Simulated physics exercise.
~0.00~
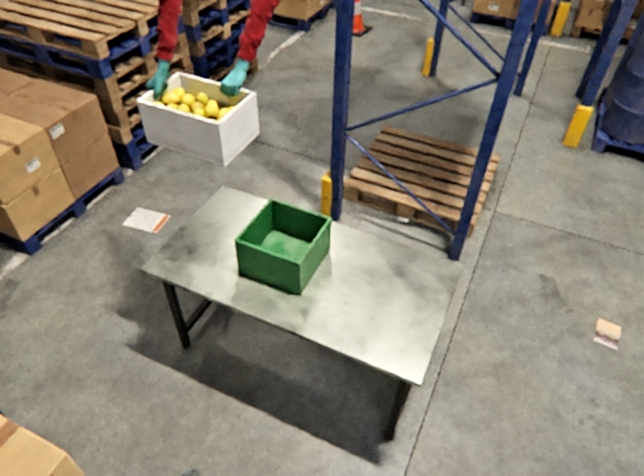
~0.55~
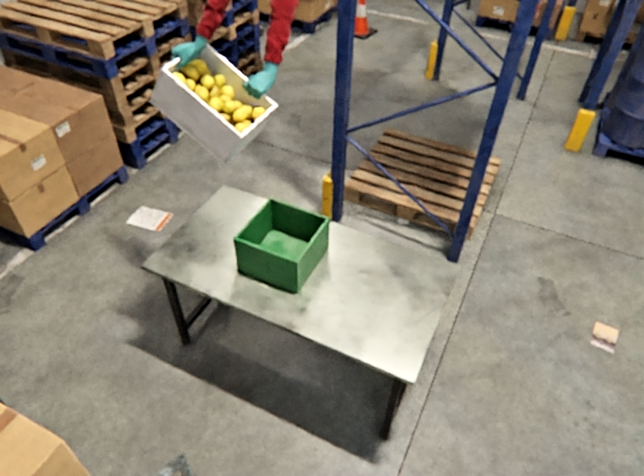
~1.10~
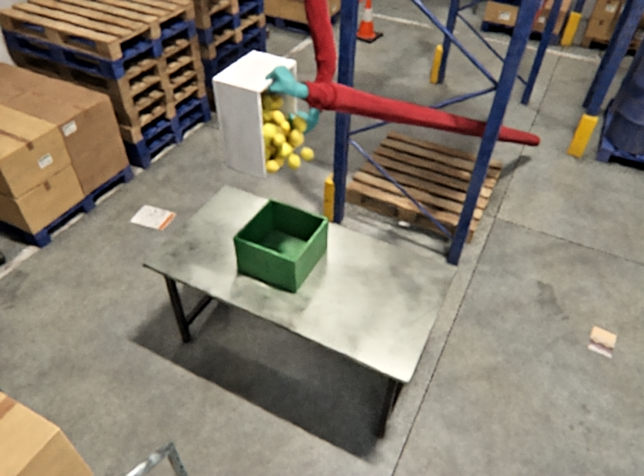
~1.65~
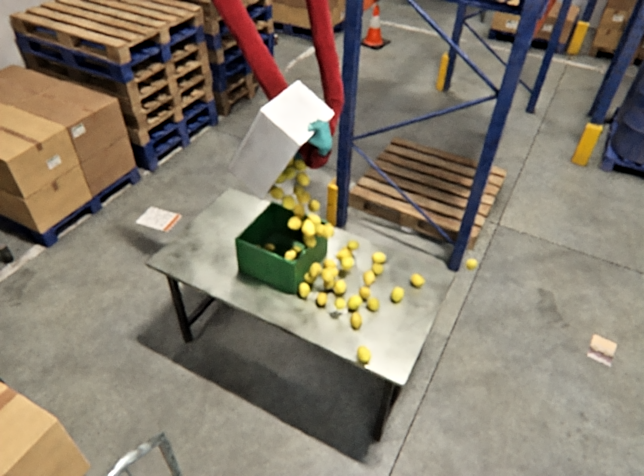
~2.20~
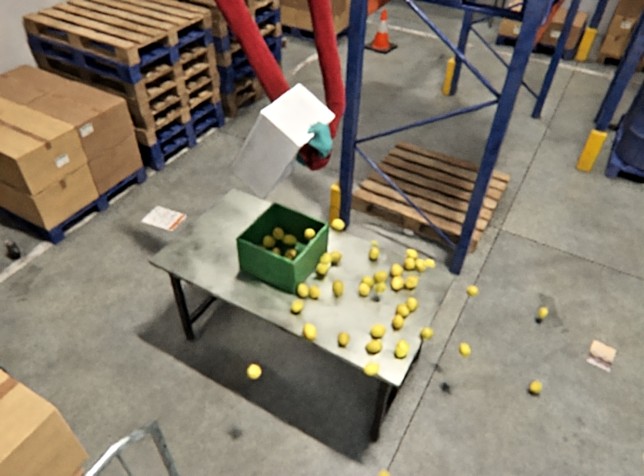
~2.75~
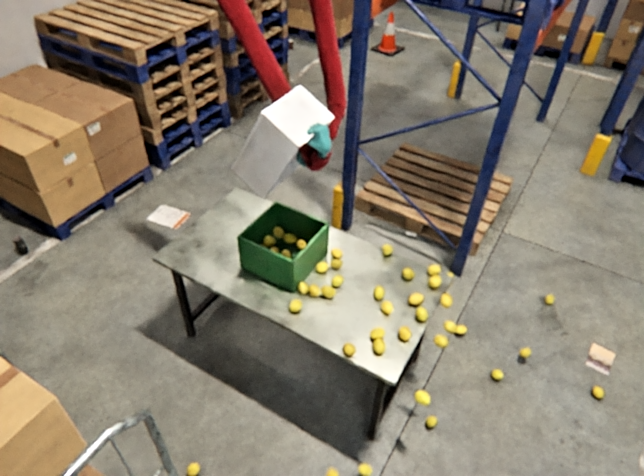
In a warehouse, a person in red sleeves and teal gloves tipped a white crate of yellow lemon-like fruit over a green box on a table; some landed inside, but most spilled across the tabletop and onto the floor.
